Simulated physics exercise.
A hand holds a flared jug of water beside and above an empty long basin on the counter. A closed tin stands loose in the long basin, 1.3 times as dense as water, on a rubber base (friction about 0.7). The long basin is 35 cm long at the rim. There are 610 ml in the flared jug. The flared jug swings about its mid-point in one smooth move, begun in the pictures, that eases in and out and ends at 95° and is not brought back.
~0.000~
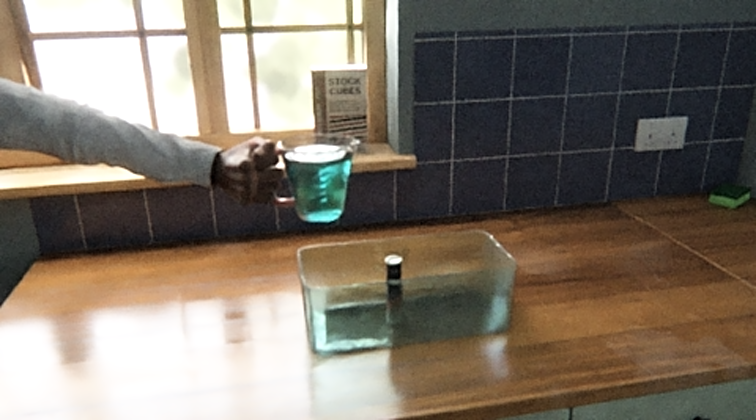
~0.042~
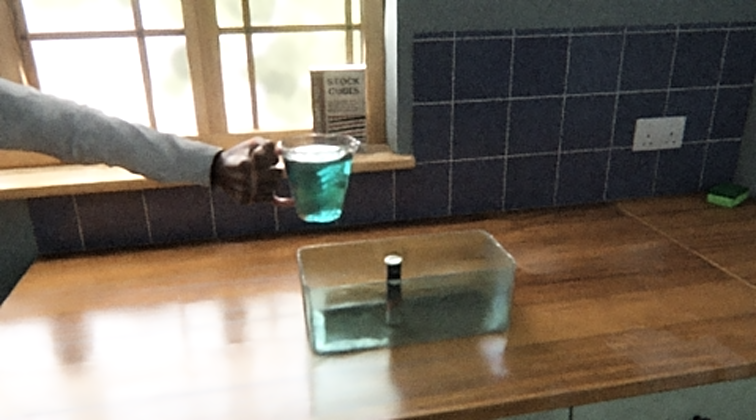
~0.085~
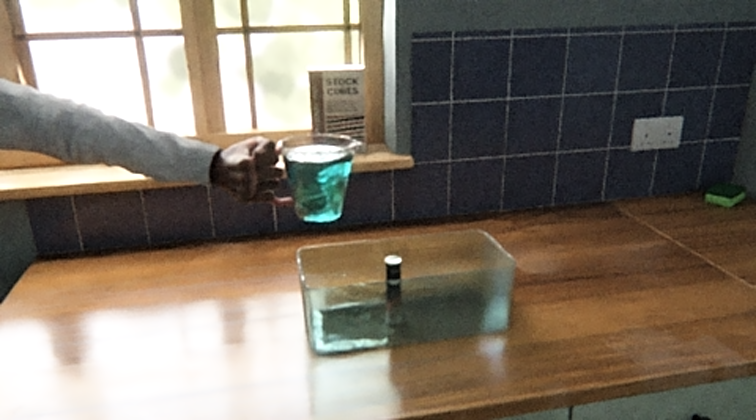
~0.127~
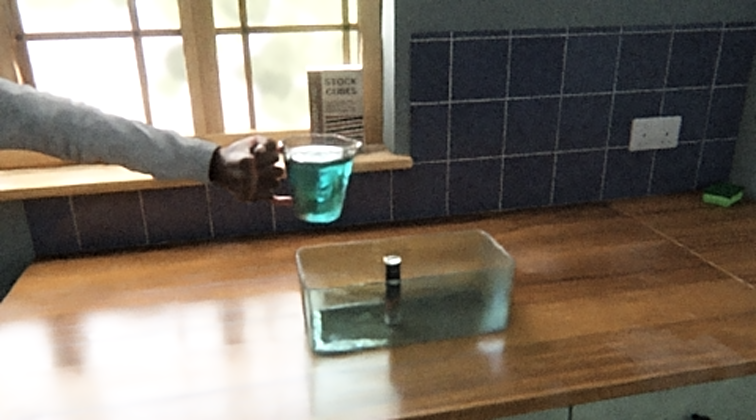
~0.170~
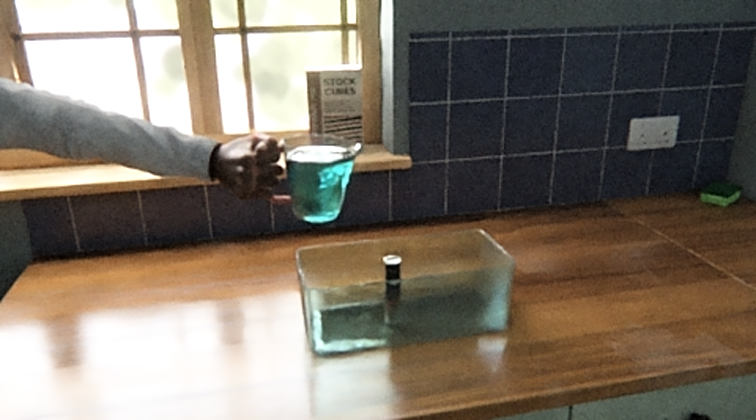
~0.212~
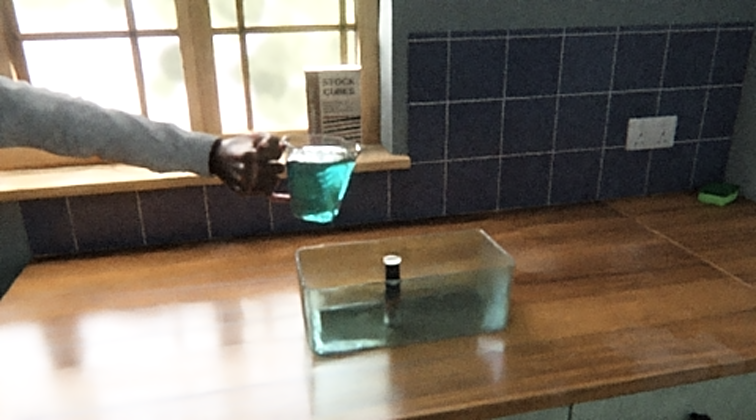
We see a hand holding a clear jug of blue-green liquid above a long glass basin with a small dark container standing in it; the jug stays almost level at first, then tilts slightly to the right.
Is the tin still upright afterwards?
The tin remains upright.
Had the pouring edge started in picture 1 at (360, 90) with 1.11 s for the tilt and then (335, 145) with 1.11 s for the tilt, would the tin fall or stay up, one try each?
First it keeps standing; then it topples.
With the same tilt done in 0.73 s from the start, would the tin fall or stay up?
The tin keeps standing.
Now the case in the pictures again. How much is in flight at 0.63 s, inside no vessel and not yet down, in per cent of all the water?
Near 18 in a hundred.
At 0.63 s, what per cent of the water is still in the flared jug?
About 80 per cent.
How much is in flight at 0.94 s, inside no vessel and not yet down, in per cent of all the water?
Near 22 in a hundred.
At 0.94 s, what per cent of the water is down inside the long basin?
Some 50 per cent.
By 0.63 s the tilt is 58° and 80 per cent is still to pour; the tin stands where it began.
By 0.94 s the tilt is 90° and 29 per cent is still to pour; the tin stands where it began.
By 1.26 s the tilt is 95° and 2 per cent is still to pour; the tin stands where it began.
By 1.61 s the tilt is 95° and 0 per cent is still to pour; the tin stands where it began.
At rest the tin stands where it began.
